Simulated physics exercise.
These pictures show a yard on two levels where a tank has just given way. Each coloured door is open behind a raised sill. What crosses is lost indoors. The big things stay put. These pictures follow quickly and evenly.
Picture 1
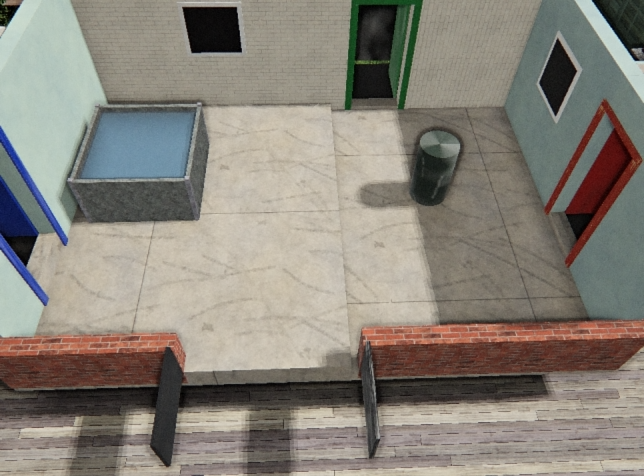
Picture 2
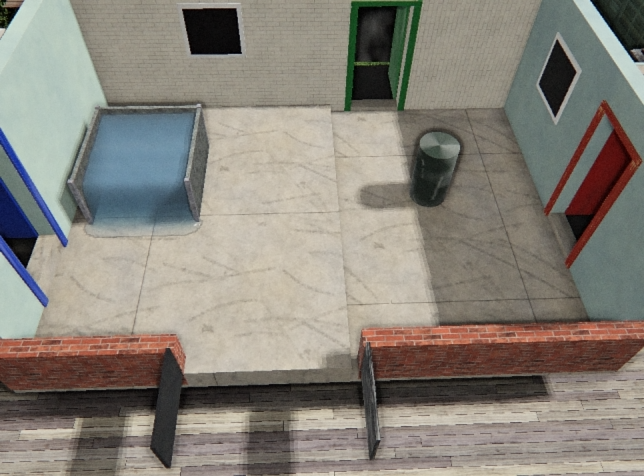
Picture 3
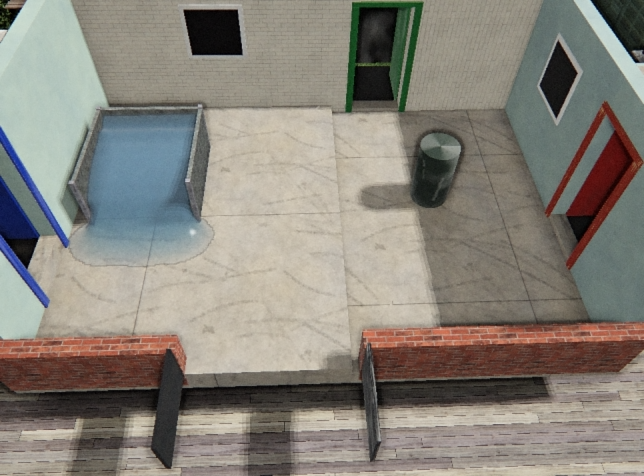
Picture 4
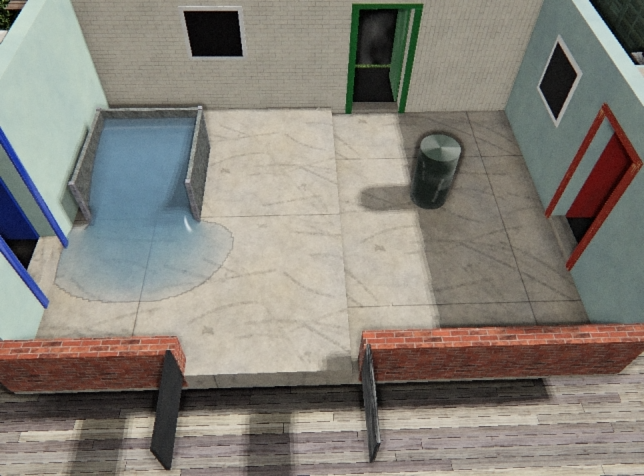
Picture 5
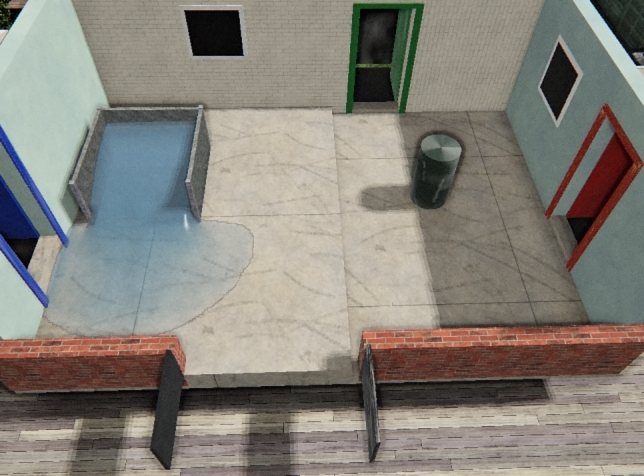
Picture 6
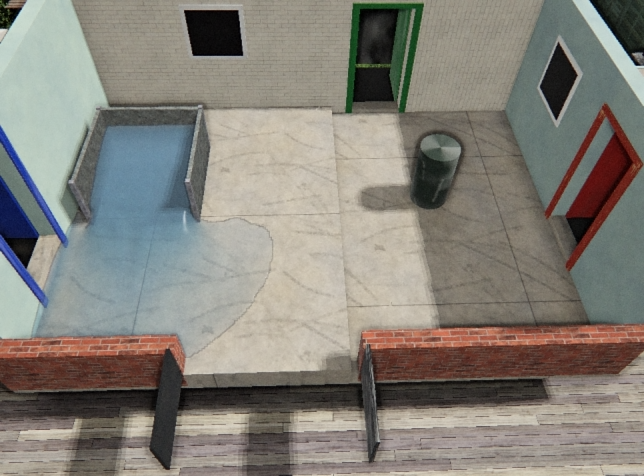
Water poured out of the open front of a grey tank on the left and spread steadily across the pale floor, reaching the brick wall in front, while the dark green barrel stayed still.
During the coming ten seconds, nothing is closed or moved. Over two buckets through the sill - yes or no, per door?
Green door - no, blue door - no, red door - no.
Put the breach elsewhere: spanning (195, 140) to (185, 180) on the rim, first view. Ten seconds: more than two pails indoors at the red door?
Log - red door: Above threshold.
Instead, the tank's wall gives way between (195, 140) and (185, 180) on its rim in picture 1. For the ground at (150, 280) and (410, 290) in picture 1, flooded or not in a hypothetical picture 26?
Untouched; soaked.
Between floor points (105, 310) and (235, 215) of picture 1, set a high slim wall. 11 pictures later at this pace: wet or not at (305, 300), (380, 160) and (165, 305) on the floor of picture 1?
The first spot is swamped, the second untouched, the third swamped.
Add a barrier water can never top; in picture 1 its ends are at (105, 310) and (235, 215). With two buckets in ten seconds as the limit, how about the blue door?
Result - blue door overshoots.
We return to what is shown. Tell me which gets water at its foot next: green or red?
I'd say the one in red.
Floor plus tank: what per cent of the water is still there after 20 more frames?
Roughly 82 per cent.
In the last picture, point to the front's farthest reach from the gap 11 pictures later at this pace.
Near (381, 356).
A moment on, water covers 20 % of the floor; the green door not reached, the blue door wet at the sill, nothing in, the red door not reached.
Next, water covers 25 % of the floor; the green door not reached, the blue door wet at the sill, nothing in, the red door not reached.
Then, water covers 40 % of the floor; the green door not reached, the blue door under two buckets in, the red door not reached.
Later, water covers 80 % of the floor; the green door not reached, the blue door under two buckets in, the red door under two buckets in.
In the end, water covers 95 % of the floor; the green door wet at the sill, nothing in, the blue door under two buckets in, the red door under two buckets in.
